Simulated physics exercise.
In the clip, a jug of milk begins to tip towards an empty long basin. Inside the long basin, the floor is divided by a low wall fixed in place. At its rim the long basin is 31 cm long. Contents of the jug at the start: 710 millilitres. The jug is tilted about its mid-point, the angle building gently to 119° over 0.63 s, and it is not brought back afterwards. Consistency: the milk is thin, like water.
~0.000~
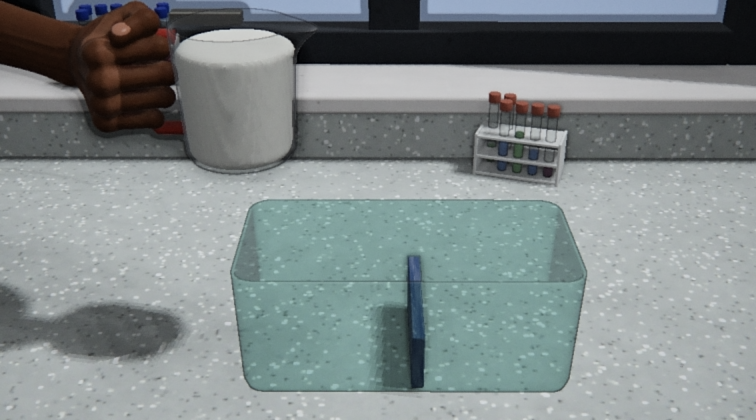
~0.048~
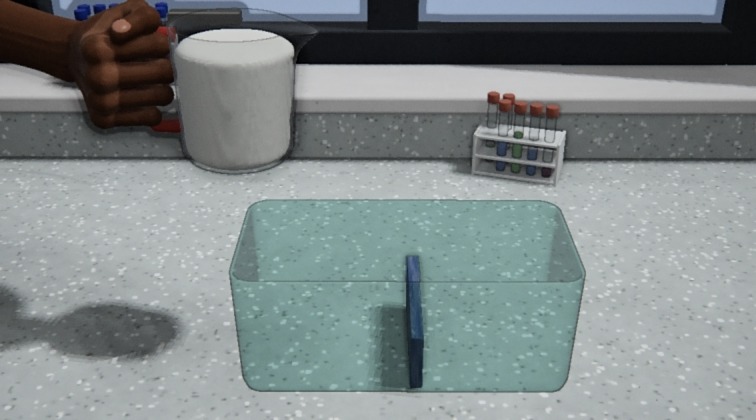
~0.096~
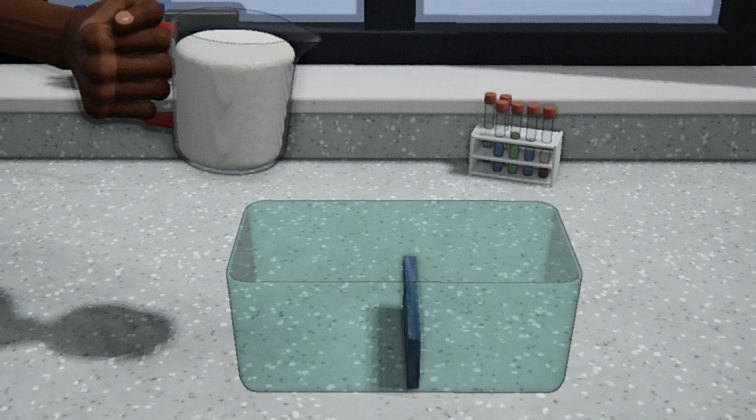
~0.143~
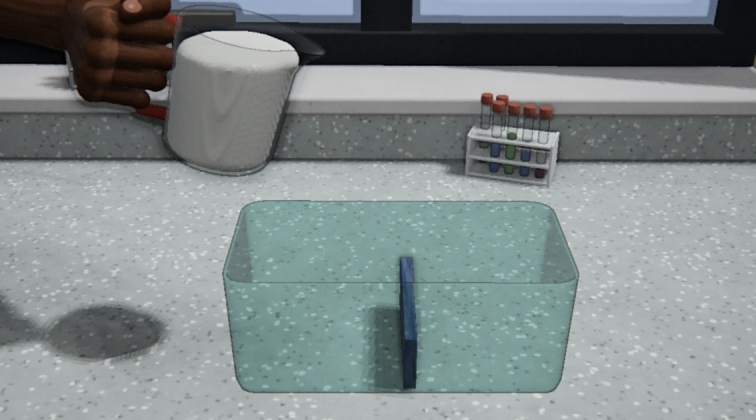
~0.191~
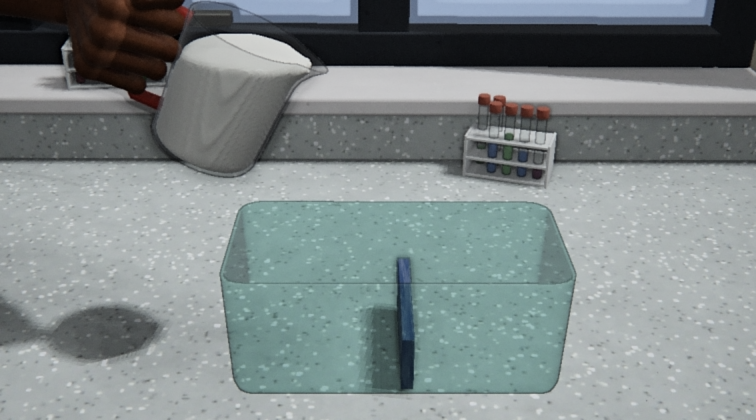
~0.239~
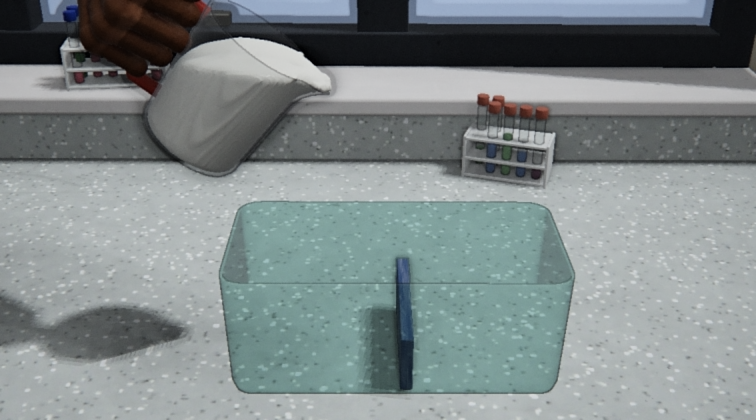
The video shows a hand holding a clear jug of white liquid above a speckled counter, gradually tilting it to the right until the liquid reaches the spout, behind an empty greenish transparent basin with a dark blue dividing wall.
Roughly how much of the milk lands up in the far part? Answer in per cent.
Around 8 %.
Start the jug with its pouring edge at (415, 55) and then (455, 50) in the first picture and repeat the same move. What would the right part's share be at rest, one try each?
Around 85 per cent first, around 85 per cent next.
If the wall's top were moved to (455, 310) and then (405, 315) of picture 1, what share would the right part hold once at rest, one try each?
One try each: Around 10 percent and then around 25 percent.
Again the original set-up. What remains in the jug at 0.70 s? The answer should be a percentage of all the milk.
About 5 percent.
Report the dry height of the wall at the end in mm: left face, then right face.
Left about 32 mm, while the right is about 56 mm.
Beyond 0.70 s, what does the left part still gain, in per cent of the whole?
Close to 6% of the whole.
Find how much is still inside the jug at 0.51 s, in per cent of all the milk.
About 44 per cent.
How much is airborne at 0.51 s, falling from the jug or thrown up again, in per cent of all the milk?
I'd say close to 28 per cent.
By 0.51 s the tilt is 108° and 44 per cent is still to pour, 24 is left of the wall and 4 right of it.
By 0.70 s the tilt is 119° and 5 per cent is still to pour, 79 is left of the wall and 5 right of it.
By 0.91 s the tilt is 119° and 0 per cent is still to pour, 85 is left of the wall and 8 right of it.
By 1.13 s the tilt is 119° and 0 per cent is still to pour, 85 is left of the wall and 8 right of it.
At rest 85 per cent lies left of the wall, 8 right of it and 6 outside.
